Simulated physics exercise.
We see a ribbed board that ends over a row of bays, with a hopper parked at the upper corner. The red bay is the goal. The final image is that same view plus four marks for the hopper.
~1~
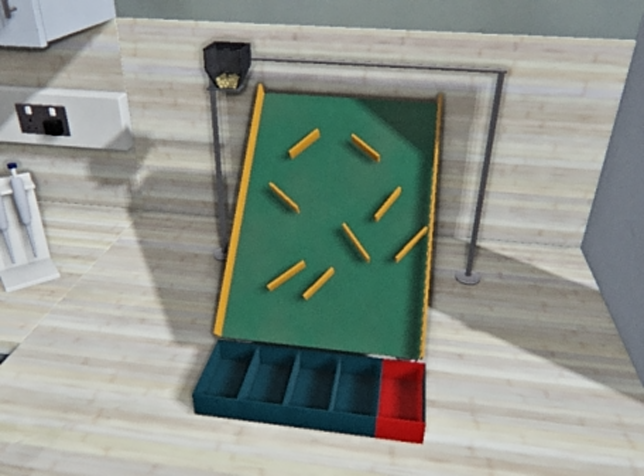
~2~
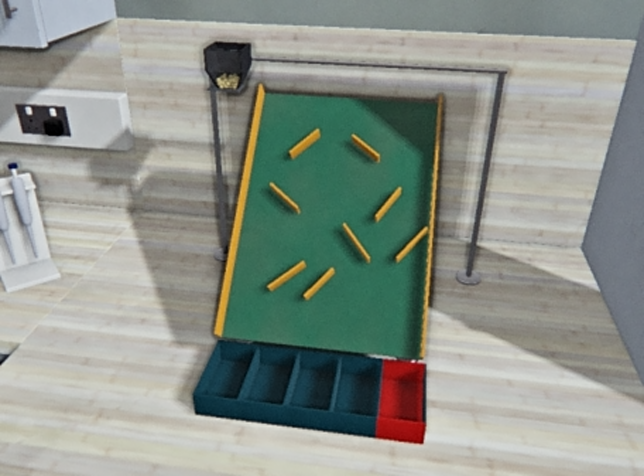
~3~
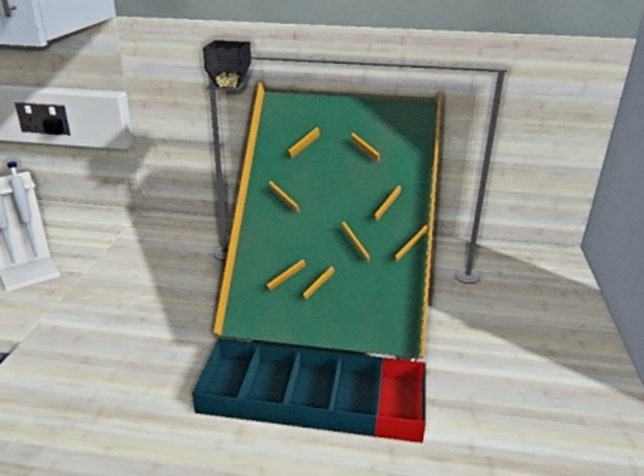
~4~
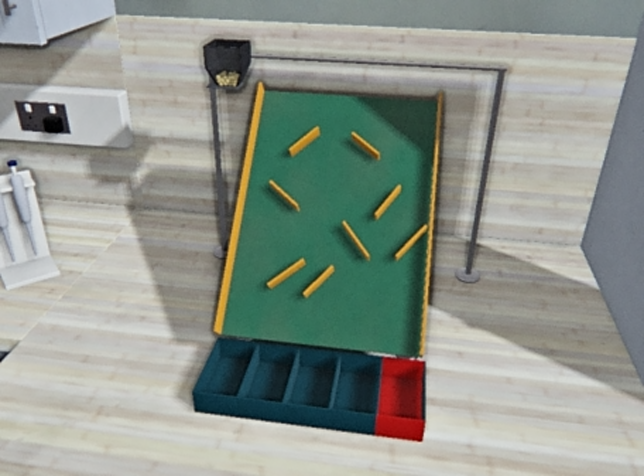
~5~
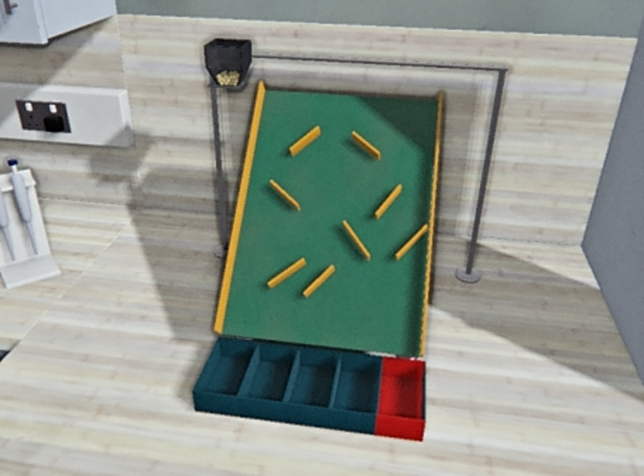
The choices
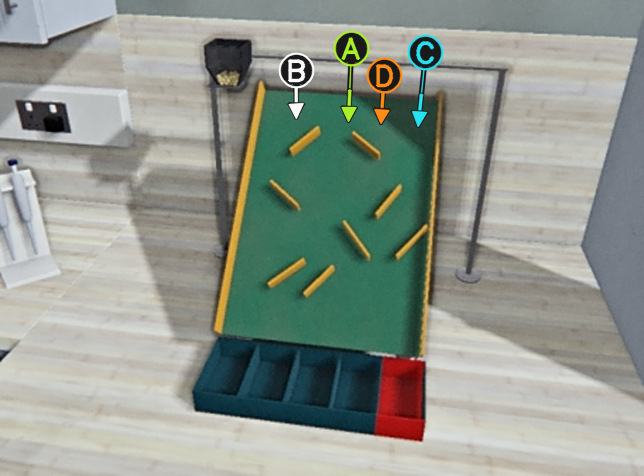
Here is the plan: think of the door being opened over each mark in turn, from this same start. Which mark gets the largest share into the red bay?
It is D.
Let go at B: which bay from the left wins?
The first.
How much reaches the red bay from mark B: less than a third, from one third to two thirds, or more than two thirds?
Less than a third.
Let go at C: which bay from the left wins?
The fourth.
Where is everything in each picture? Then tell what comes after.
The first picture shows hopper (229, 80), soya beans, door shut.
The second picture shows ribs (290, 152) to (318, 129), (353, 135) to (379, 156), (270, 183) to (297, 208).
The third picture shows ribs (376, 215) to (400, 186), (343, 223) to (369, 257), (396, 257) to (427, 226).
The fourth picture shows ribs (268, 285) to (303, 259), (304, 294) to (332, 266).
The fifth picture shows red bay (400, 427), number 5 of 5 from the left.
On the marked copy, mark A meets the board at (348, 116); mark B meets the board at (296, 112); mark C meets the board at (418, 121); mark D meets the board at (381, 118).
Choosing A, about a tenth in the red bay, the larger part in other bays.
Choosing B, not one piece in the red bay, almost all in other bays.
Choosing C, about a tenth in the red bay, the larger part in other bays, about a tenth held on the board.
Choosing D, roughly two thirds in the red bay, roughly a third in other bays, just a few outside the box.
